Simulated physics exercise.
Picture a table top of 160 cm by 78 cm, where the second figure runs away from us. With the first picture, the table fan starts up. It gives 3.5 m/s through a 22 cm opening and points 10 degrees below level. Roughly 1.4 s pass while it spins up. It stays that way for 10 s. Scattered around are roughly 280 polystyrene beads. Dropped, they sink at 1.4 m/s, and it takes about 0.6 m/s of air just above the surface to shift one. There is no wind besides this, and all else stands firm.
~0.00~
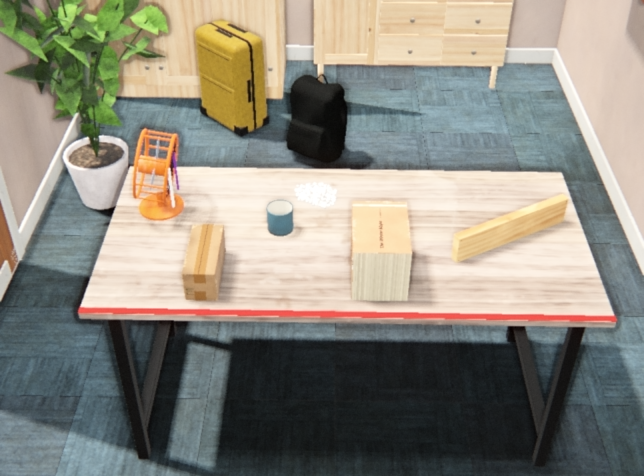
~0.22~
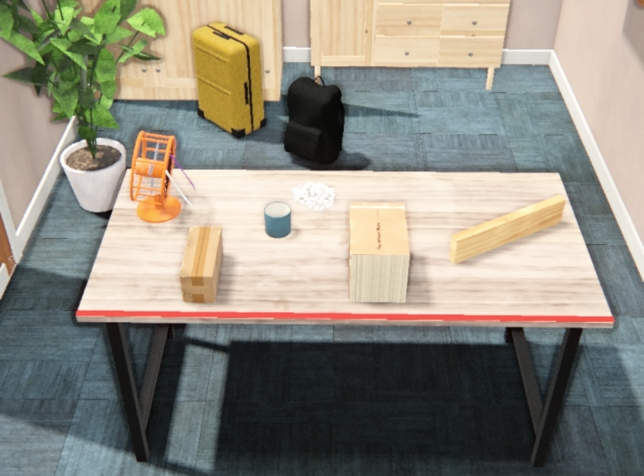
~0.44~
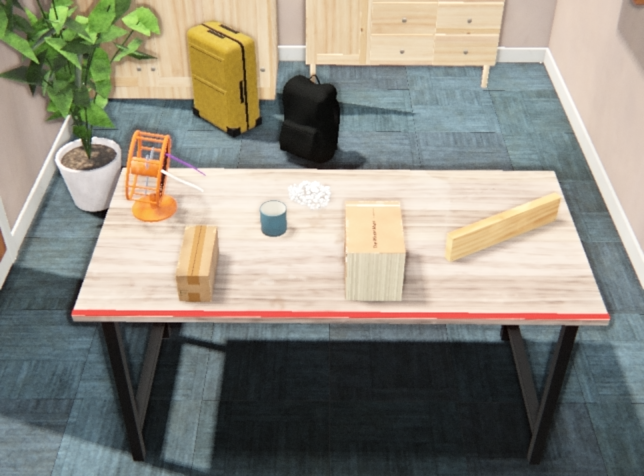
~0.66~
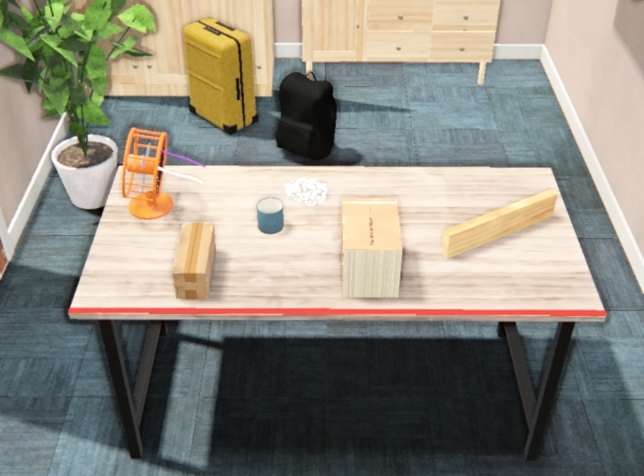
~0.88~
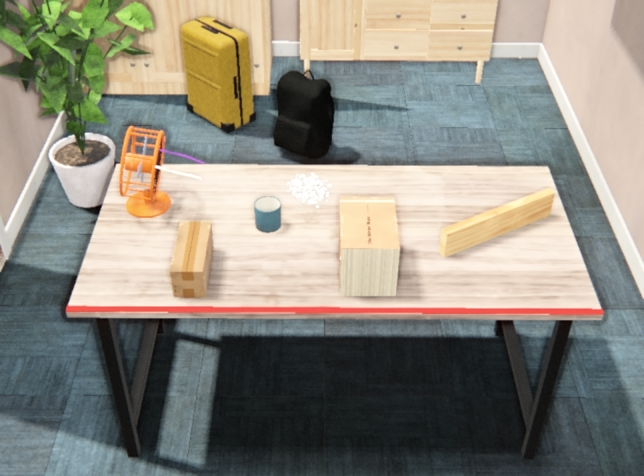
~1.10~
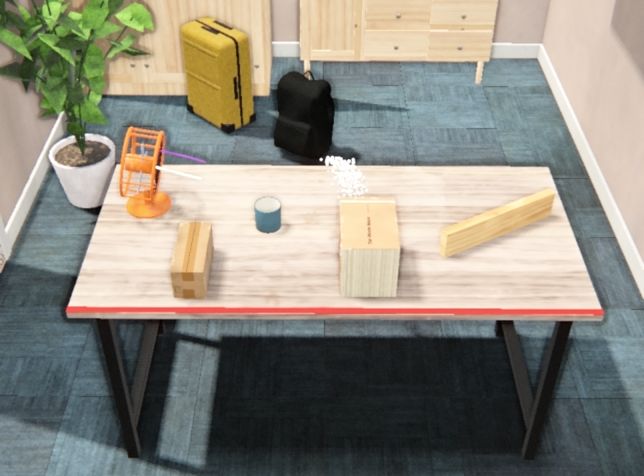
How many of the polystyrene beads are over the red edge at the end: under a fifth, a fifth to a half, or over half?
The amount that finishes over the red edge is below one fifth of the lot.
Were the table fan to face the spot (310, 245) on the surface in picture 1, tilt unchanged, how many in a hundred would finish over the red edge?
That way the share would be roughly 0 %.
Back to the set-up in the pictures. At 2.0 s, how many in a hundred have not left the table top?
Roughly 1 per cent.
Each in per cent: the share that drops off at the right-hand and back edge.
10 % right-hand and 90 % back.
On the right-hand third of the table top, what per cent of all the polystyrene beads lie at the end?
Share at the end: Close to 0 %.
After 2.0 s, 3 % are on the move or not yet settled, 0 % are over the red edge.
After 3.2 s, 0 % are on the move or not yet settled, 0 % are over the red edge.
After 5.5 s, 0 % are on the move or not yet settled, 0 % are over the red edge.
After 10.0 s, at the end, 0 % are over the red edge.
